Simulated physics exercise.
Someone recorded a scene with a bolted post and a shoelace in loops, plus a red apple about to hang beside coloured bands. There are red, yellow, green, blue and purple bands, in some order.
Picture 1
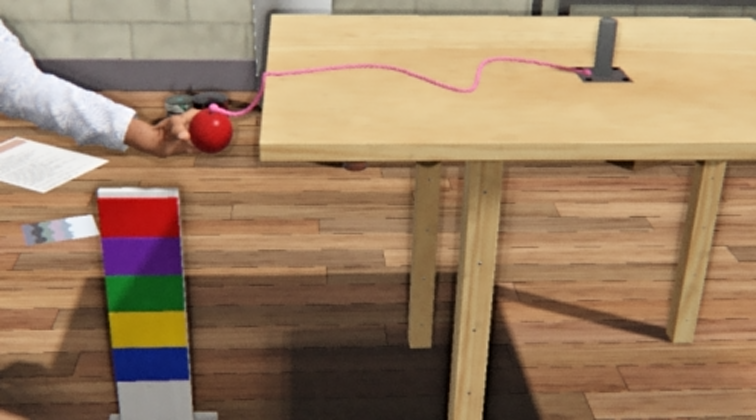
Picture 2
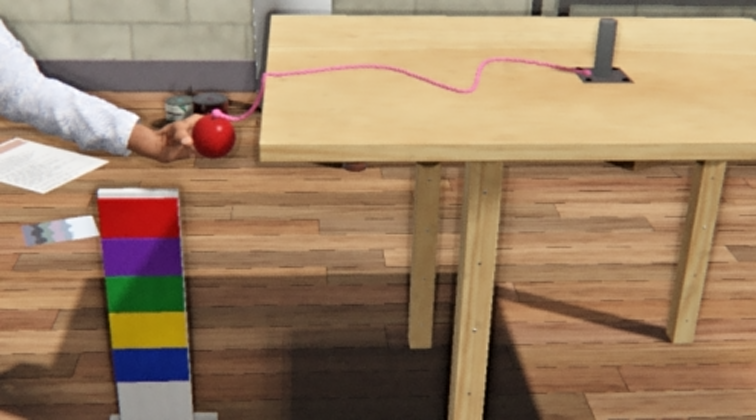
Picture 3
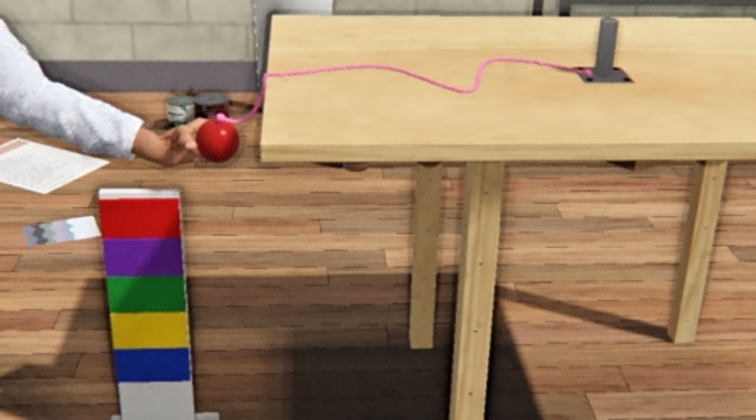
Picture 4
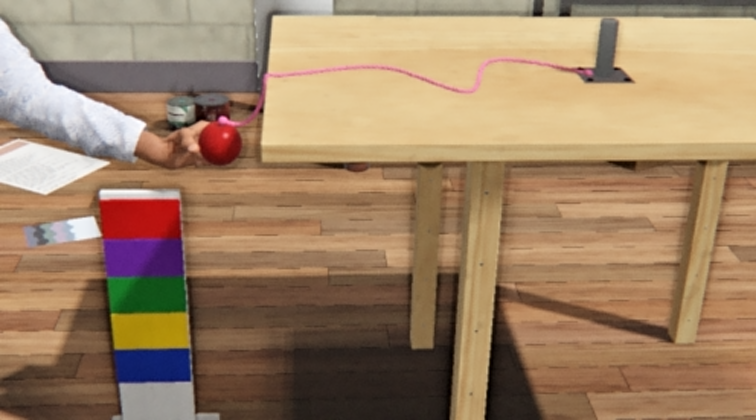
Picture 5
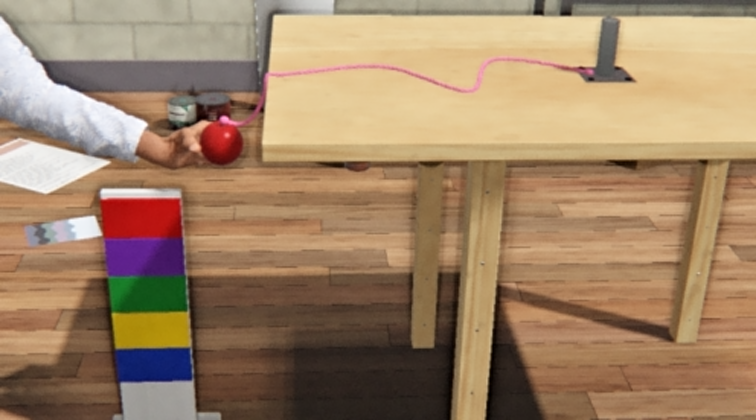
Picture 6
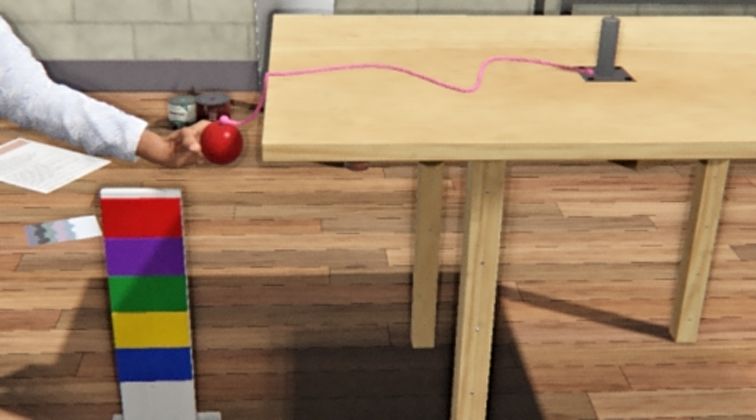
A hand reaching in from the left holds a red, round fruit beside a pale wooden table, seen from slightly above in a room with wooden floorboards. A pink cord winds across the tabletop to a dark upright bracket, and a board banded red, purple, green, yellow and blue stands below the hand. The hand and fruit shift slightly right and down, then stay nearly still.
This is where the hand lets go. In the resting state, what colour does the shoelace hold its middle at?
Its middle is held at green.
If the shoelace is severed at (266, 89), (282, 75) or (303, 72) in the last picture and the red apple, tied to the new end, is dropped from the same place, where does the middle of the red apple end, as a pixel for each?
In that order: (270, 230), (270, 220) and (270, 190).
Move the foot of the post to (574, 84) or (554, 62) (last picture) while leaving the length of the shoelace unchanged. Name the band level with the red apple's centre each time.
Result per try, in order: Yellow / yellow.
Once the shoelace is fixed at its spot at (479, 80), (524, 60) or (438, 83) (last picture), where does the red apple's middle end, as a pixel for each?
Try one gives (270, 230), try two (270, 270), and try three (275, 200).
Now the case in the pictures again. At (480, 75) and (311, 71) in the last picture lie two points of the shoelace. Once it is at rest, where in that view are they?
They go to (425, 73) and to (268, 158).
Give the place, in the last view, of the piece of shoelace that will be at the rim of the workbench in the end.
It is around (392, 68).
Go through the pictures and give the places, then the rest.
The first frame shows red apple (211, 131); red (139, 219); purple (142, 258); green (145, 295); yellow (148, 331); blue (151, 365).
The second frame shows red apple (214, 136); shoelace through (547, 65) (481, 68) (451, 89) (383, 68) (295, 73).
The third frame shows red apple (217, 140).
The fourth frame shows red apple (220, 144); shoelace through (548, 65) (482, 68) (453, 89) (384, 68) (297, 74).
The fifth frame shows red apple (221, 143).
The sixth frame shows red apple (221, 143); shoelace through (549, 64) (483, 67) (453, 88) (385, 67) (298, 73).
Soon after, apple near (277, 274); level with green.
Then, apple near (261, 281); level with green.
At rest, apple near (271, 282); level with green. Its centre hangs level with the green band.
